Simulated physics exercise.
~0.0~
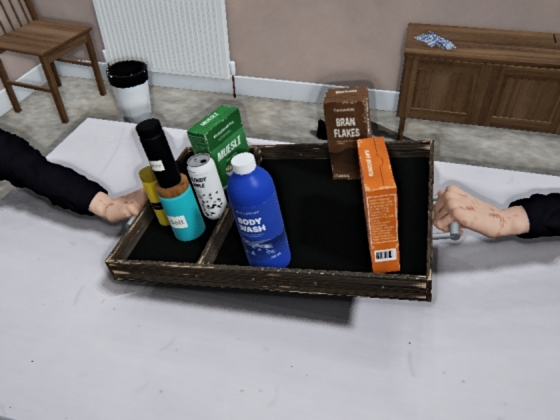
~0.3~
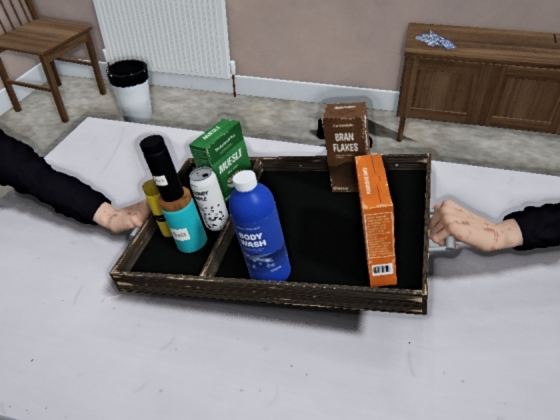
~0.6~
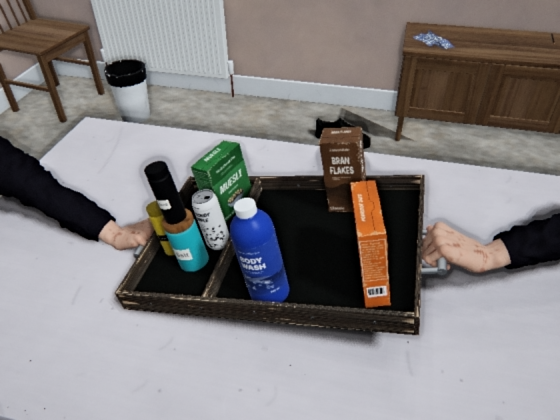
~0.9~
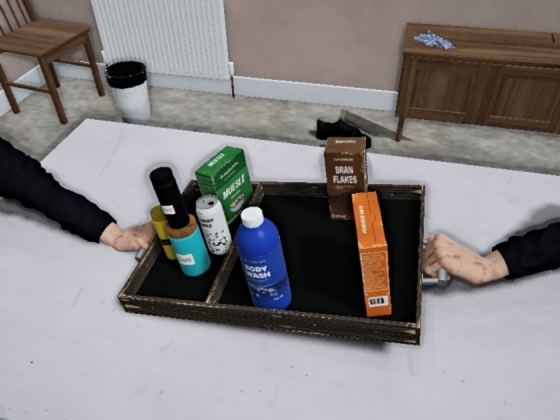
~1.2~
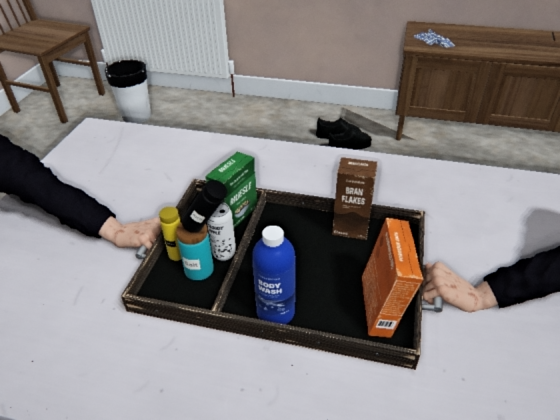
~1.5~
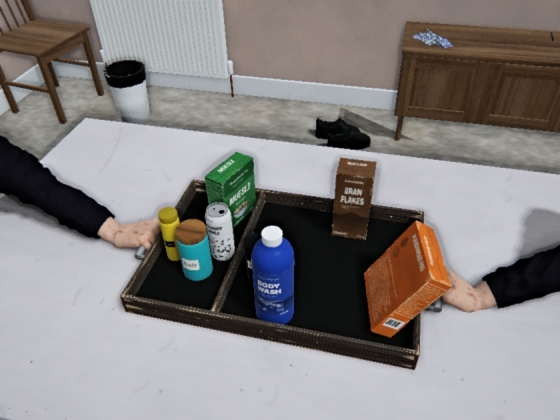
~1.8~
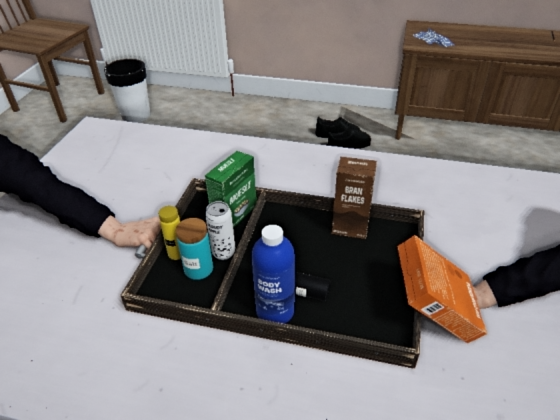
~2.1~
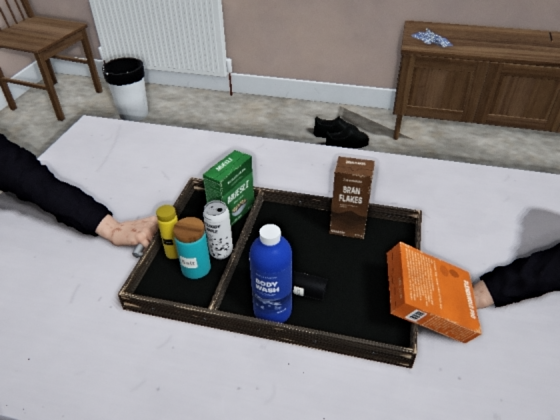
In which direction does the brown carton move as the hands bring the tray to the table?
The brown carton moves down in the view, along with the tray.
